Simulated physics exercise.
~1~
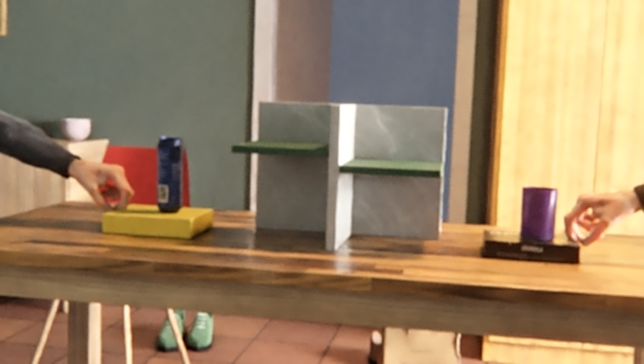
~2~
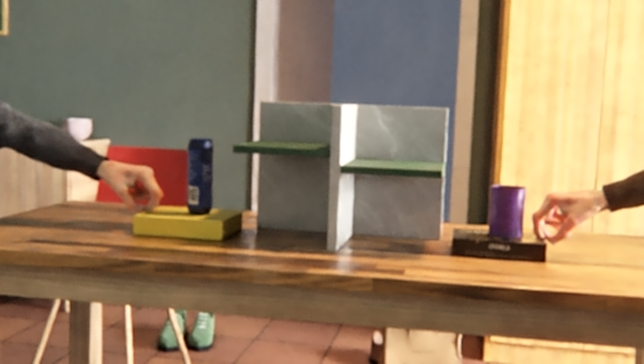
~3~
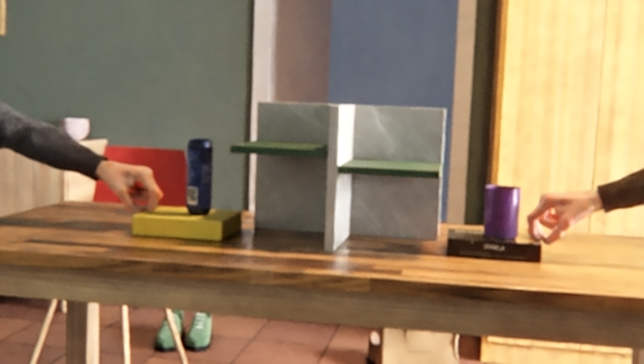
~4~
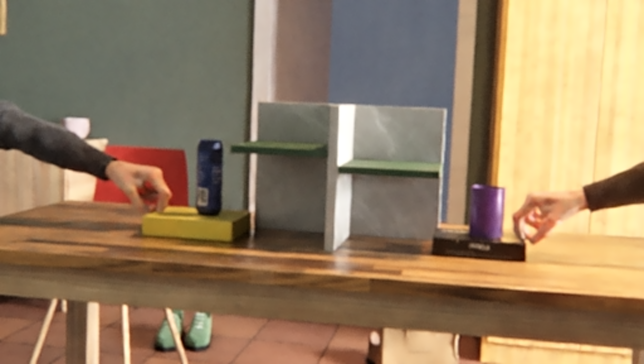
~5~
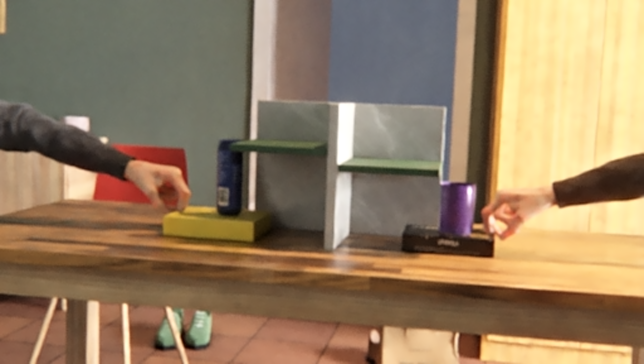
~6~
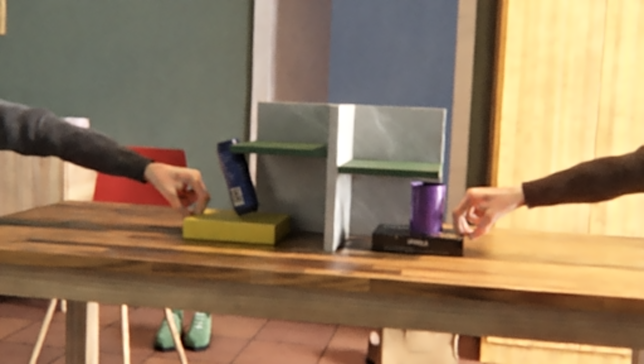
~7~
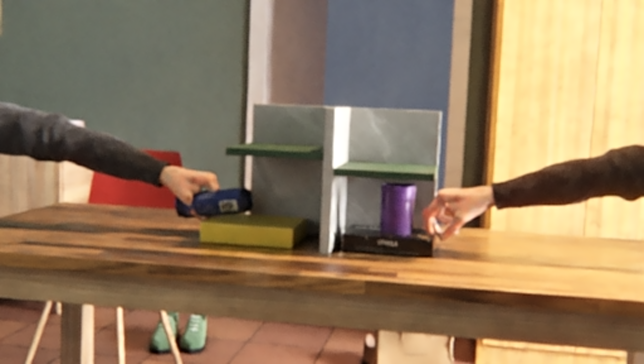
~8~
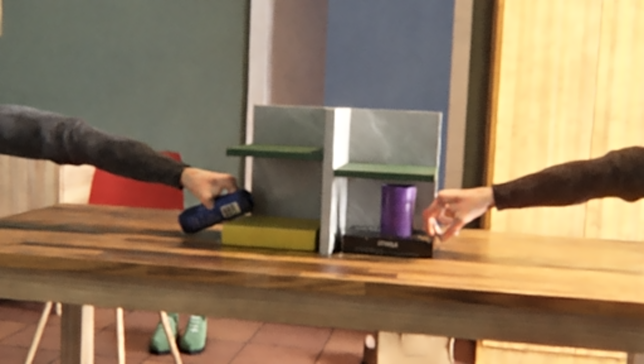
In the video, two hands slide a yellow base carrying an upright blue can and a black base carrying a purple cup toward a central shelf; the can hits the left green ledge and topples onto its side, while the cup passes beneath the right ledge upright.
